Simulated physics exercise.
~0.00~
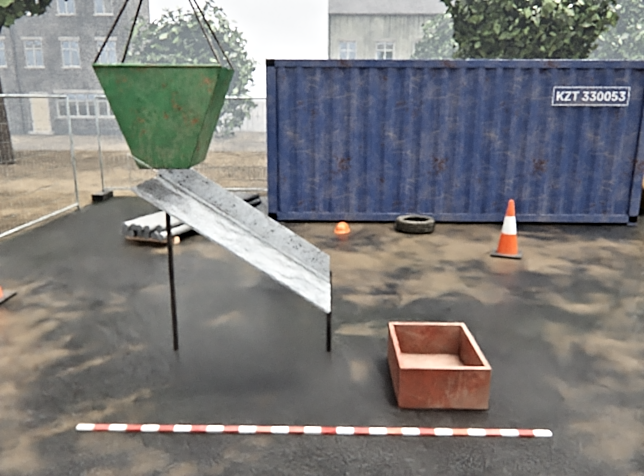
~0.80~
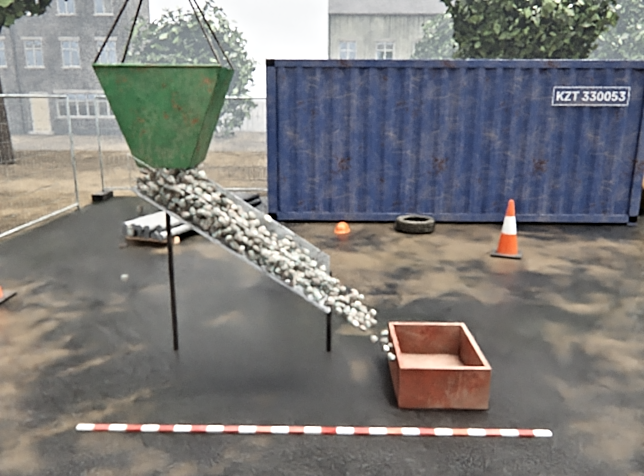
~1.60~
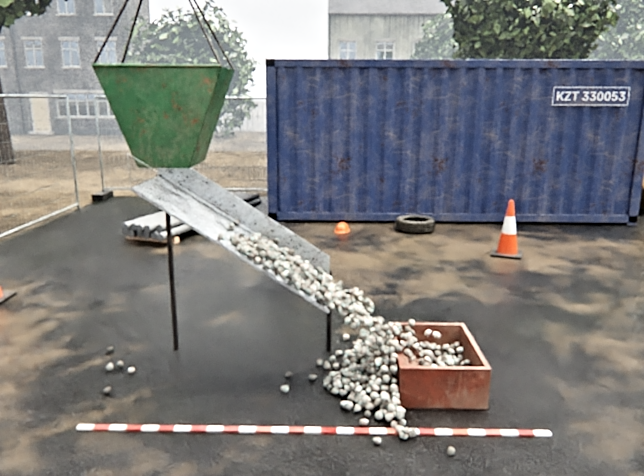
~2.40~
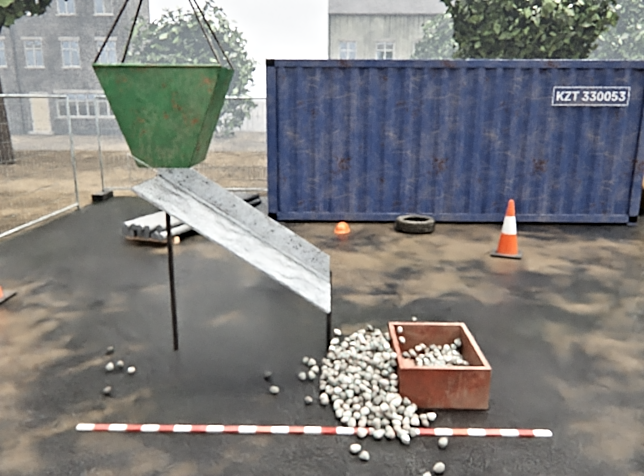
To begin with, a green hopper hangs above a sloping metal chute, with an open reddish bin on the ground at its lower right and a blue container behind. Pale, rounded stones pour from the hopper and cover the chute, the leading ones reaching the bin's left edge. The hopper hangs still as the upper chute clears, while stones spill off the lower end, some into the bin but most onto the ground left of it. Finally the chute is bare, a large heap lies against the bin's left side, a smaller share sits inside, and a few stones are scattered around.
